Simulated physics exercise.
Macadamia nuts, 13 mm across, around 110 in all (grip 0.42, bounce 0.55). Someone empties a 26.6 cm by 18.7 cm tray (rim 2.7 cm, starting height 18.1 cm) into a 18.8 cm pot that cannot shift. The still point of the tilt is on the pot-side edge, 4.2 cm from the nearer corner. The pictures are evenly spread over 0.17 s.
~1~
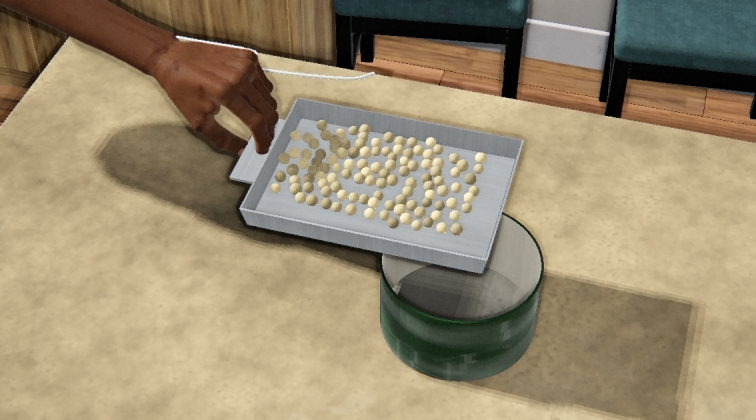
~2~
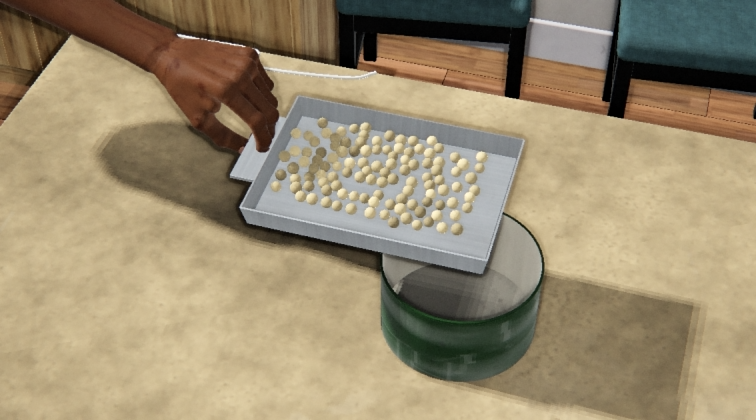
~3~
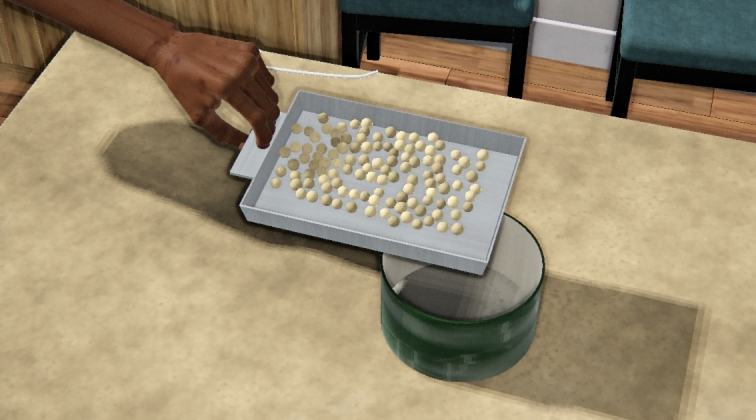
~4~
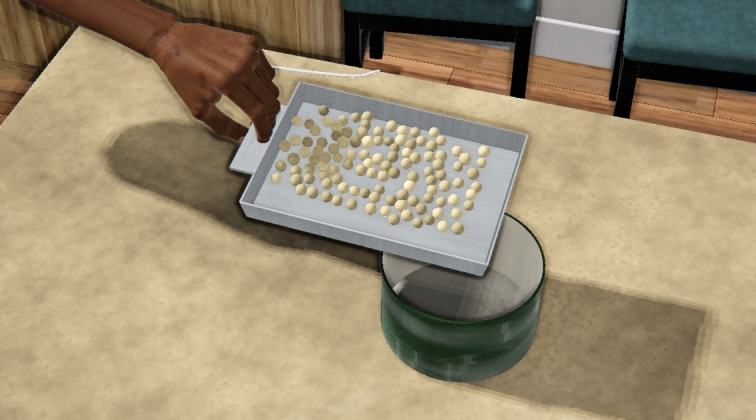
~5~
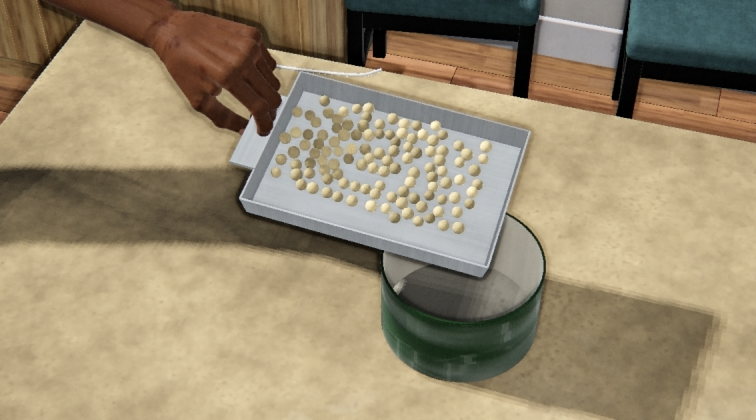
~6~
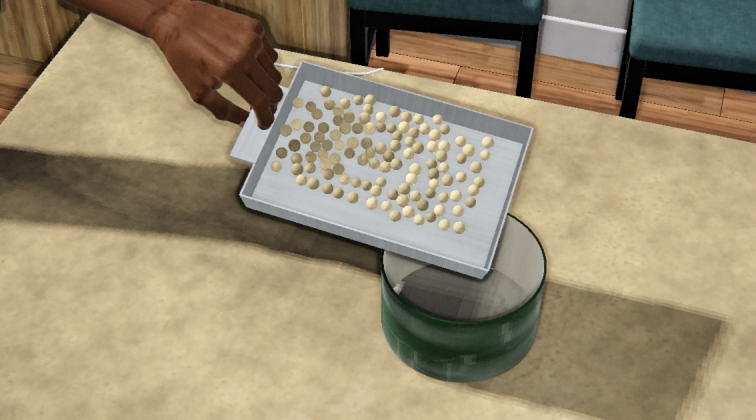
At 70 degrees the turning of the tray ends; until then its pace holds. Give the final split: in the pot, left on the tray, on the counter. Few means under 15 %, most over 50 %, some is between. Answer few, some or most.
Pot: Few, tray: Most, counter: Some.
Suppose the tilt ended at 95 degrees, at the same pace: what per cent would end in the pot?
Then about 10 per cent.
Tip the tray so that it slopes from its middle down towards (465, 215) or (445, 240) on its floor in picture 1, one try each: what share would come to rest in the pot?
About 0 and 0 per cent.
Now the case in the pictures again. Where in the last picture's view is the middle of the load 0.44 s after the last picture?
Near (433, 234).
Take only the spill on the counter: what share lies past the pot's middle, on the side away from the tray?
About 90 per cent.
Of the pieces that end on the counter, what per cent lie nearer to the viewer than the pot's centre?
Roughly 100 per cent.
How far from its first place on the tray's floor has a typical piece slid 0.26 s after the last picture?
About 5 cm.
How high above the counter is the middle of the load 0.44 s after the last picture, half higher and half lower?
Some 22 cm.
Then, 0.26 s after the last picture, tilt 41 degrees; the tray holds 100 %, the pot 0 %.
Then, 0.44 s after the last picture, tilt 61 degrees; the tray holds 100 %, the pot 0 %.
Then, 0.73 s after the last picture, tilt 70 degrees; the tray holds 75 %, the pot 0 %.
In the end, pot 0 %, tray 60 %, counter 40 %.
